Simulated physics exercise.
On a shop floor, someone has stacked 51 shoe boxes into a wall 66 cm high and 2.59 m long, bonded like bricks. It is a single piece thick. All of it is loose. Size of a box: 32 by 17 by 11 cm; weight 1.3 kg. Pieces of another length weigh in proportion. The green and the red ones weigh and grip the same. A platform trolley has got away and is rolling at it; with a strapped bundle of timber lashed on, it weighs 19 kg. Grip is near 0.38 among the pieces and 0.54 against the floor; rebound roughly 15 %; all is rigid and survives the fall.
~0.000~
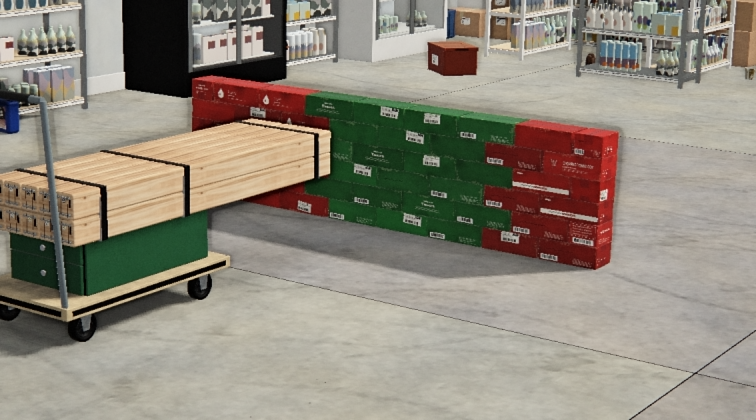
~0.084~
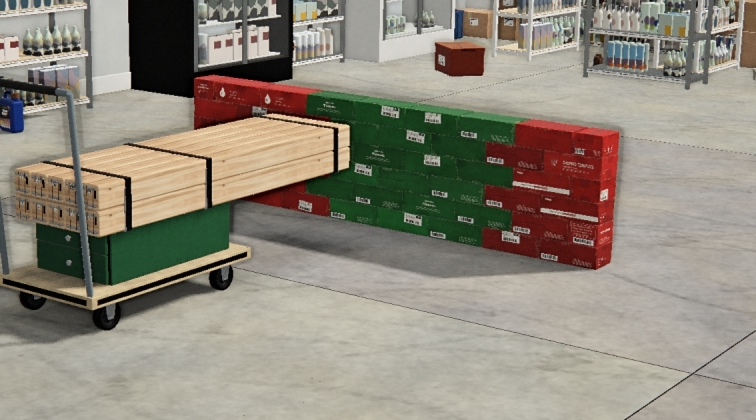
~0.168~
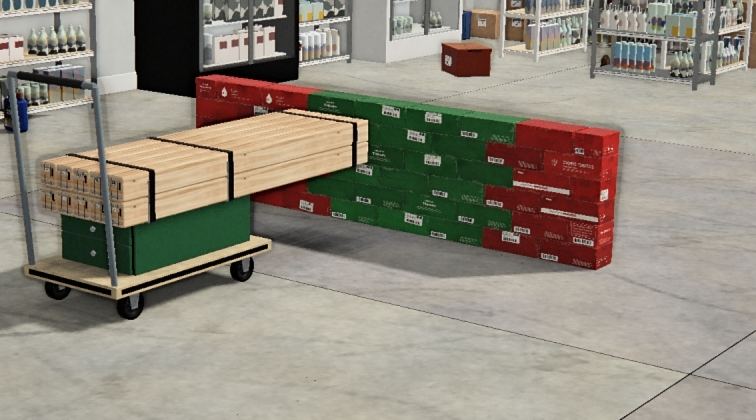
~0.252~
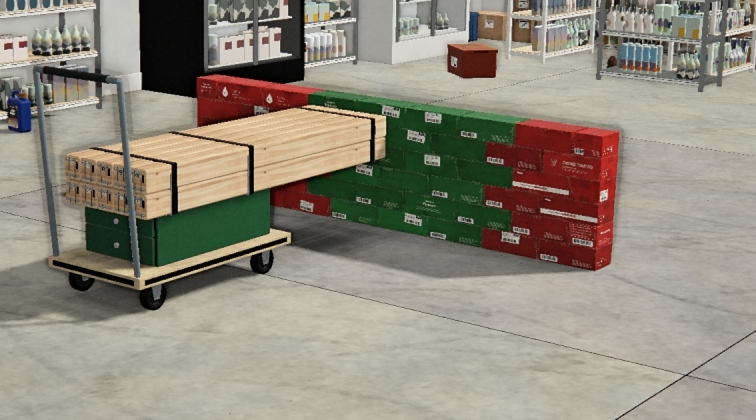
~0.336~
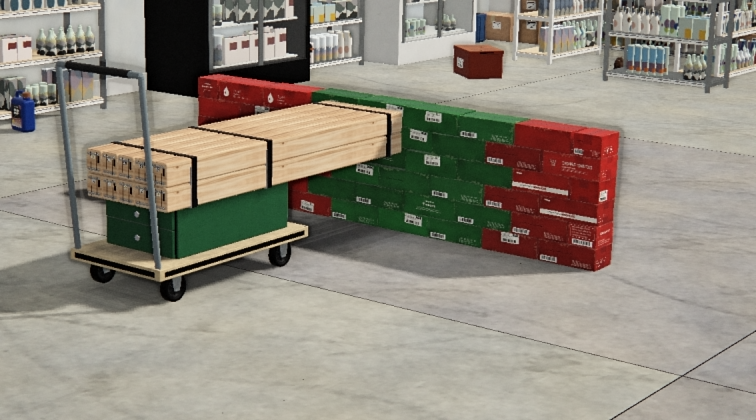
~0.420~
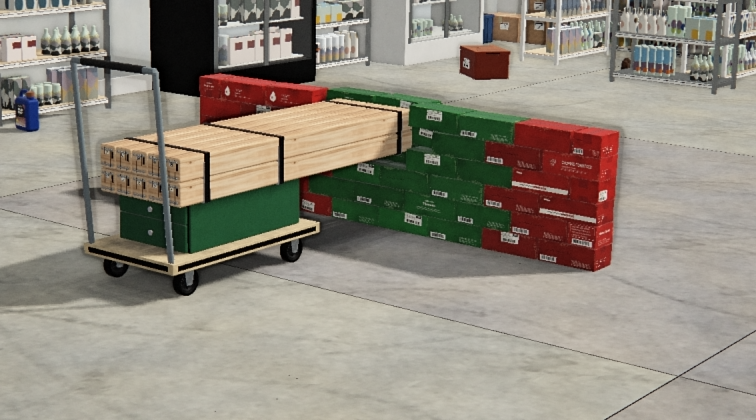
On the pale concrete floor of a shop lined with stocked shelves, the view looks down from a raised angle. A low wall of red and green boxes, green in the middle and red at both ends, stands behind a platform trolley at left carrying strapped timber on a green box. The trolley rolls rightward until the timber's far end meets the green section, as the camera shifts slightly.
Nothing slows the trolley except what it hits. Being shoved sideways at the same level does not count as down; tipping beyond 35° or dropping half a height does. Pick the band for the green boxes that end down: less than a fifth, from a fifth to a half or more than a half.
The part is from a fifth to a half.
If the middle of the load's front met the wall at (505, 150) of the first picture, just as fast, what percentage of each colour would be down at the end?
In that case red 20, green 20 per cent.
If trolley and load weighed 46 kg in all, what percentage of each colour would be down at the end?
In that case red 10, green 30 per cent.
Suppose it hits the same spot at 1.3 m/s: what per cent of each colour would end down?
Then red 10, green 30 per cent.
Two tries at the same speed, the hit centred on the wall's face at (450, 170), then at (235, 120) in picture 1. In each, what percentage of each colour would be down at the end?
Red 20 then 30, green 60 then 0 per cent.
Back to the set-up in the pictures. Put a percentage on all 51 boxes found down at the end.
About 20 per cent.
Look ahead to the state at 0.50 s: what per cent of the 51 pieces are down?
At that moment 0 per cent.
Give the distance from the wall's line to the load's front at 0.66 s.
Roughly 35 cm.
After 0.50 s, load 20 cm past the wall's line, still rolling; none of the 21 green boxes down (0 of 51 in all colours); top green box 12° from how it stood.
After 0.66 s, load 35 cm past the wall's line, still rolling; 6 of the 21 green boxes down (7 of 51 in all colours); top green box 39° from how it stood, 23 cm lower.
After 0.92 s, load 59 cm past the wall's line, still rolling; 7 of the 21 green boxes down (9 of 51 in all colours); top green box upside down.
After 1.28 s, load 86 cm past the wall's line, still rolling; 7 of the 21 green boxes down (9 of 51 in all colours); top green box 55 cm lower.
In the end (2.1 s), load 89 cm past the wall's line, stopped; 7 of the 21 green boxes down (9 of 51 in all colours); top green box 55 cm lower; top red box unmoved. That is 33 per cent. From the last view, middles, top green box near (406, 158), top red box near (251, 91).
